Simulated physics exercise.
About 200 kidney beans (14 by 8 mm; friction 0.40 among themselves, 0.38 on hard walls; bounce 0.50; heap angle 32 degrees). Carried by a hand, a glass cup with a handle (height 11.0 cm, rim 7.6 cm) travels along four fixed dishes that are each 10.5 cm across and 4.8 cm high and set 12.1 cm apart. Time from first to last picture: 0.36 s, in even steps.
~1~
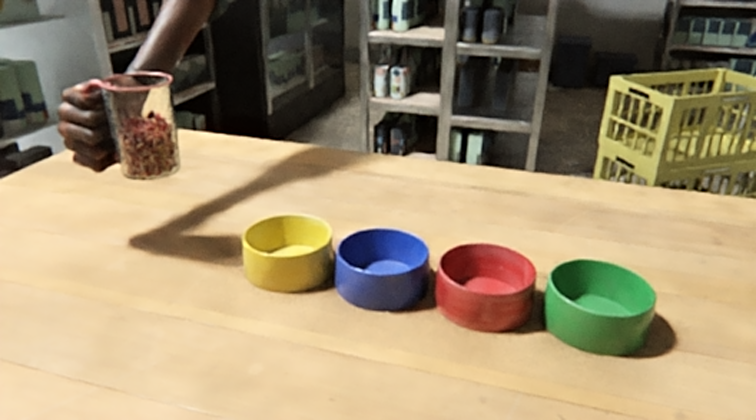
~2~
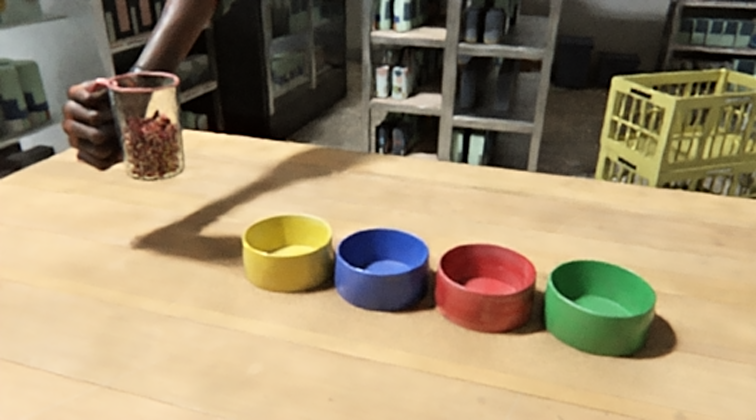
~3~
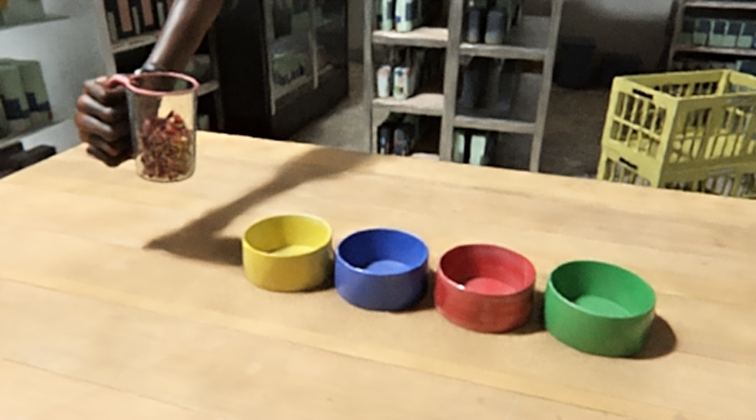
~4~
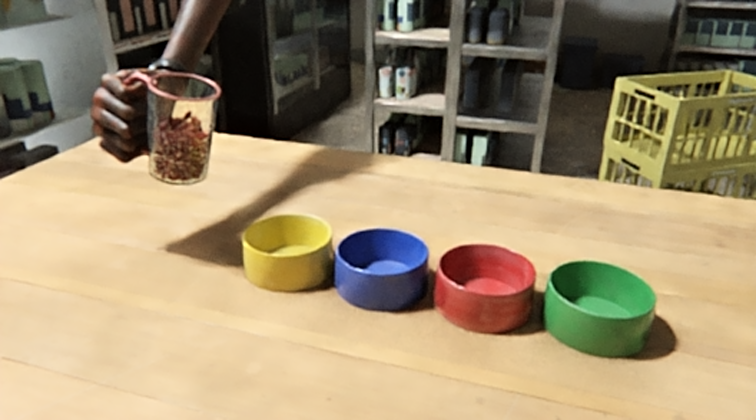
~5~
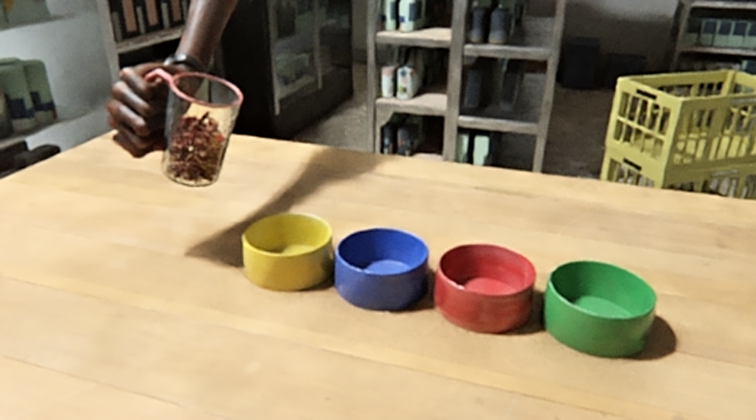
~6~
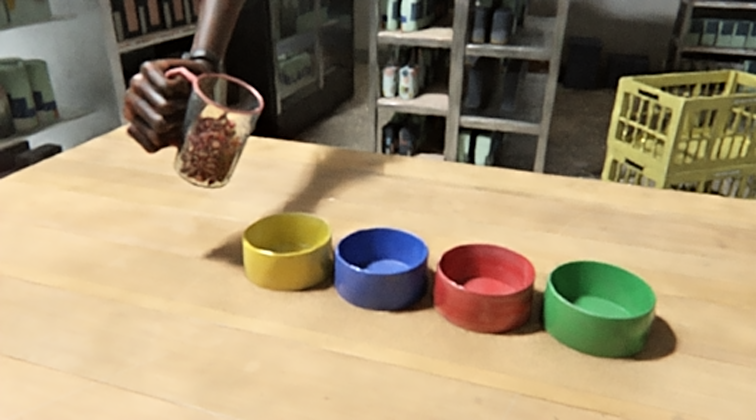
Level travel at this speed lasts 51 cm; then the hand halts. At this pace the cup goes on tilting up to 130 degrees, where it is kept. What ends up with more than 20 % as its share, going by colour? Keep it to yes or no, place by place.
Place by place: Red no, blue no, green yes, yellow no, counter no.
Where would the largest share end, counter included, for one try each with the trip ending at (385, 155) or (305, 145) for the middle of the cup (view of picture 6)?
First try: Counter; second try: Blue.
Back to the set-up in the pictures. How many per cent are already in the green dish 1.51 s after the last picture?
Some 90 per cent.
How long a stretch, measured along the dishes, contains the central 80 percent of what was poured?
I'd put it at close to 6 cm.
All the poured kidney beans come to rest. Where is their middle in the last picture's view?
Somewhere near (608, 313) in the last picture.
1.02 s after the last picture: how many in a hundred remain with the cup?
95 per cent.
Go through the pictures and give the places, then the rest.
In the first picture, cup at (145, 127), tilt 0 degrees, lip at (165, 84), moved 0.0 cm; middle of the pieces at (145, 150); yellow dish at (288, 234); blue dish at (383, 250); red dish at (487, 267); green dish at (601, 286).
In the second picture, cup at (150, 127), tilt 2 degrees, lip at (172, 86), moved 0.7 cm; middle of the pieces at (149, 150).
In the third picture, cup at (164, 129), tilt 7 degrees, lip at (192, 91), moved 2.7 cm; middle of the pieces at (162, 151).
In the fourth picture, cup at (181, 130), tilt 13 degrees, lip at (214, 97), moved 5.0 cm; middle of the pieces at (176, 152).
In the fifth picture, cup at (199, 132), tilt 20 degrees, lip at (236, 104), moved 7.3 cm; middle of the pieces at (191, 153).
In the sixth picture, cup at (216, 134), tilt 26 degrees, lip at (258, 111), moved 9.6 cm; middle of the pieces at (205, 153); yellow dish at (288, 233); blue dish at (382, 249); red dish at (486, 267); green dish at (601, 287).
Then, 0.61 s after the last picture, tilt 78 degrees; cup holds 100 %.
Then, 1.02 s after the last picture, tilt 113 degrees; cup holds 95 %, red 5 %.
Then, 1.51 s after the last picture, tilt 130 degrees; cup holds 0 %, green 90 %.
In the end, red 0 %, blue 0 %, green 90 %, yellow 0 %, counter 10 %.
